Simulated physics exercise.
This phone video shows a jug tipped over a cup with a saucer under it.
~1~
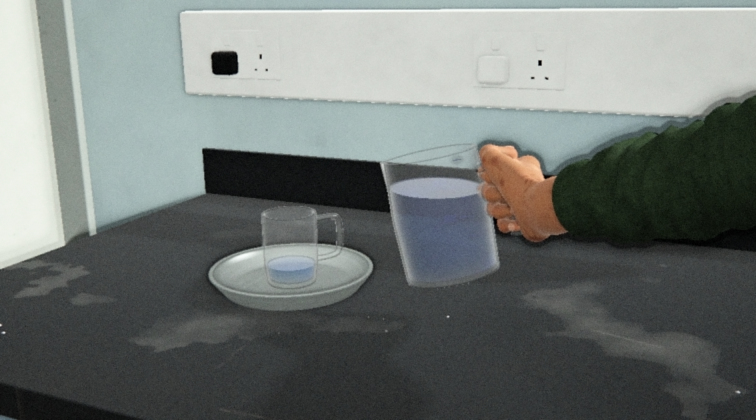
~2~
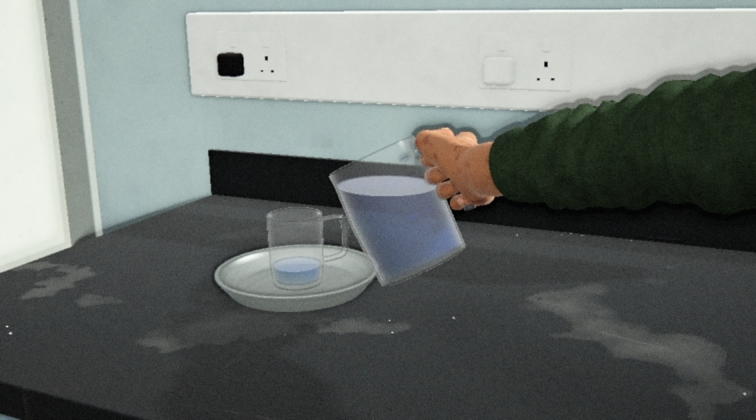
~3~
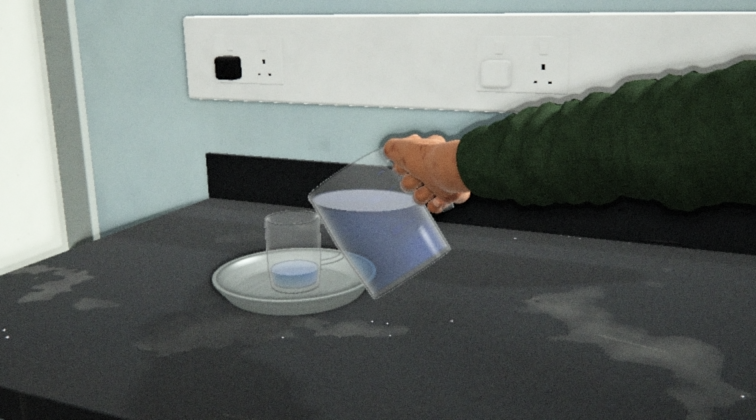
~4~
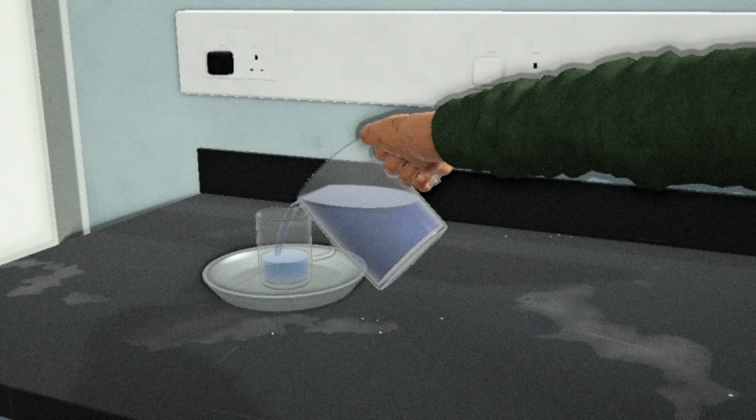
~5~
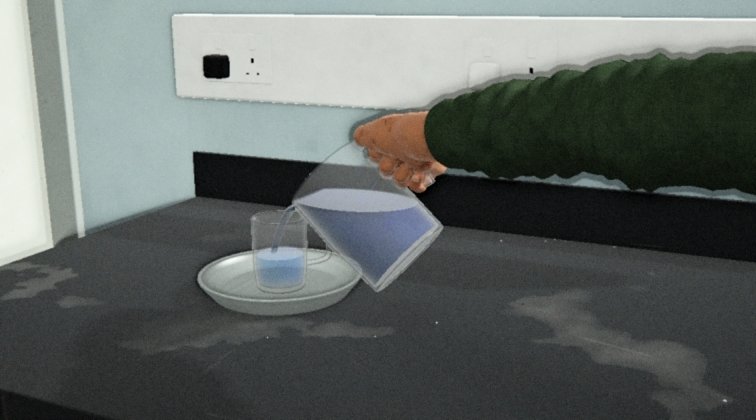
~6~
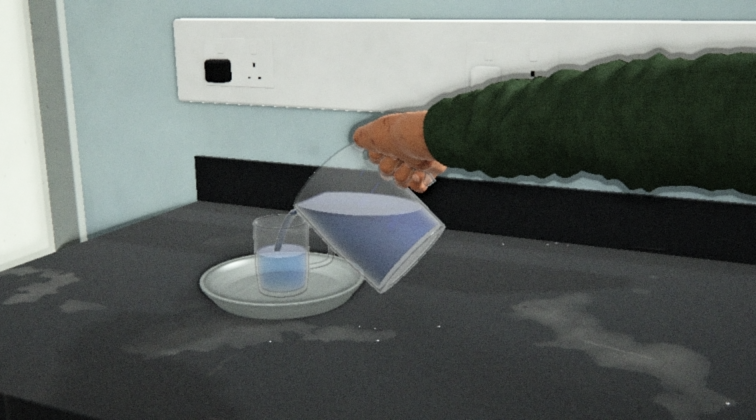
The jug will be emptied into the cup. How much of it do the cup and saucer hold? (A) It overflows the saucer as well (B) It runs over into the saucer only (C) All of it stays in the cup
A, it overflows the saucer as well.
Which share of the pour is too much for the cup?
I reckon close to 75 per cent.
A moment on, the cup is full to the brim; the saucer is wet, with room to spare.
Further on, the cup is full to the brim; the saucer is full and running over.
When it is over, the cup is full to the brim; the saucer is full and running over.
